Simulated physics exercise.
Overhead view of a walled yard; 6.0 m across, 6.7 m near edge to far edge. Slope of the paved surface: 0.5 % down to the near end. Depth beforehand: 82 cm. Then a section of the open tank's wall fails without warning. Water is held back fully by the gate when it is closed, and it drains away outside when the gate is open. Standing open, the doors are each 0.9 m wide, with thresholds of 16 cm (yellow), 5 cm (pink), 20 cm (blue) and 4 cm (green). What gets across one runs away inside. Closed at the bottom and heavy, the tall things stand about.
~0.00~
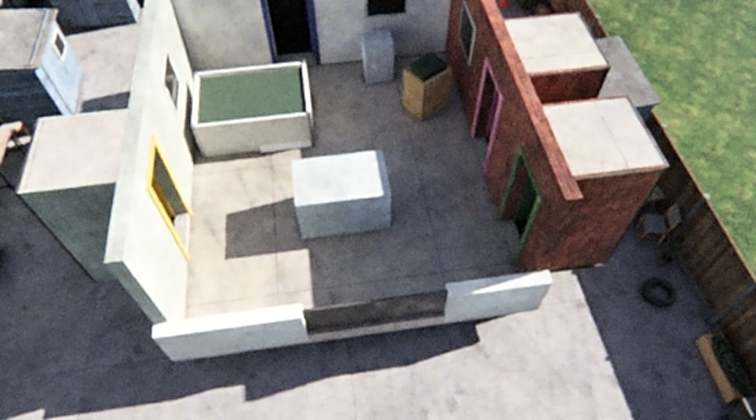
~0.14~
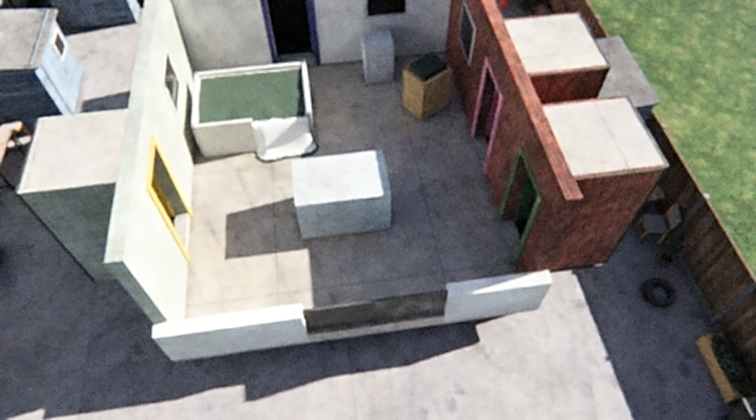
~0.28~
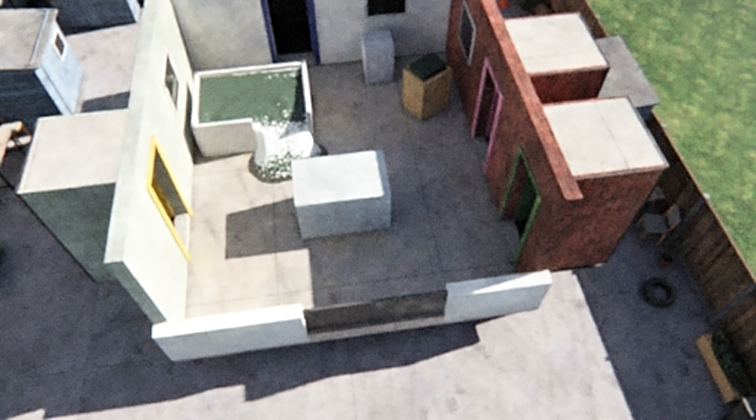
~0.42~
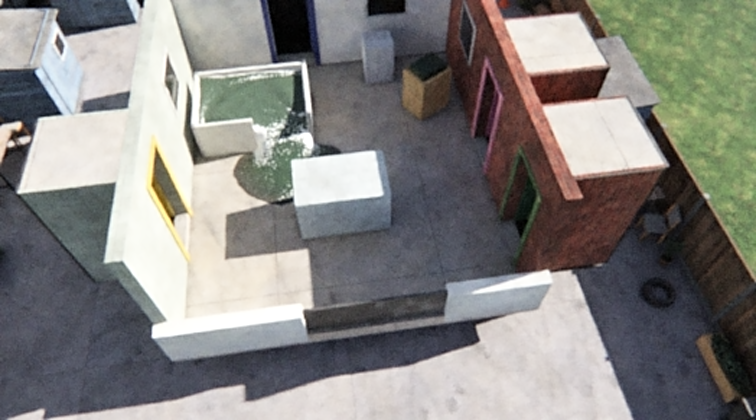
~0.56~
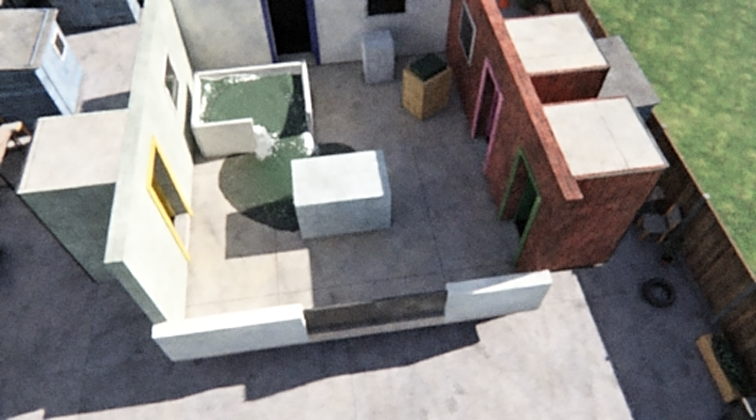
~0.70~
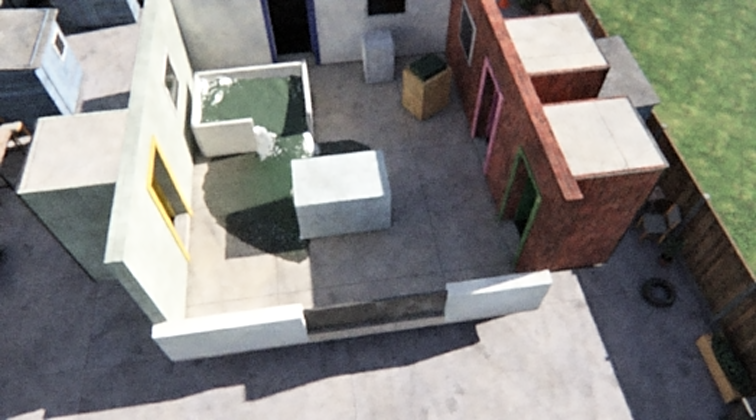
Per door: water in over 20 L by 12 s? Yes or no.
Yellow door no, pink door yes, blue door no, green door yes.
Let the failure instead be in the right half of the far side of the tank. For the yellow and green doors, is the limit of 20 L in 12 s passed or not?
Yellow door doesn't reach it, green door surpasses it.
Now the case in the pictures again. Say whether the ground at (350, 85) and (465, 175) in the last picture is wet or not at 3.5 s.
I'd call them spared and then drenched.
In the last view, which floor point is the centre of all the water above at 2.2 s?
The water is centred near (284, 173).
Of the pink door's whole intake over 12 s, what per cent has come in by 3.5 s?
Some 50 per cent by then.
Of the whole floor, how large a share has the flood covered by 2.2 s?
I'd say around 50 %.
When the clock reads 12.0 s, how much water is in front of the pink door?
Roughly 8.0 cm.
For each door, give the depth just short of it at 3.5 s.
In centimetres - yellow: 11, pink: 14, blue: 0, green: 5.
After 1.4 s water covers 35 % of the floor and is deepest (51 cm) near (309, 189); yellow door 9 cm at the sill, 0 L in, pink door not reached, blue door not reached, green door not reached.
After 2.2 s water covers 50 % of the floor and is deepest (42 cm) near (216, 325); yellow door 5 cm at the sill, 0 L in, pink door 10 cm at the sill, 38 L in, blue door not reached, green door not reached.
After 3.5 s water covers 65 % of the floor and is deepest (24 cm) near (188, 274); yellow door 11 cm at the sill, 0 L in, pink door 14 cm at the sill, 139 L in, blue door not reached, green door 5 cm at the sill, 1 L in.
After 7.0 s water covers 90 % of the floor and is deepest (14 cm) near (184, 339); yellow door 9 cm at the sill, 2 L in, pink door 11 cm at the sill, 243 L in, blue door 1 cm at the sill, 0 L in, green door 13 cm at the sill, 94 L in.
After 12.0 s water covers 100 % of the floor and is deepest (10 cm) near (512, 294); yellow door 5 cm at the sill, 2 L in, pink door 8 cm at the sill, 287 L in, blue door 6 cm at the sill, 0 L in, green door 9 cm at the sill, 210 L in.
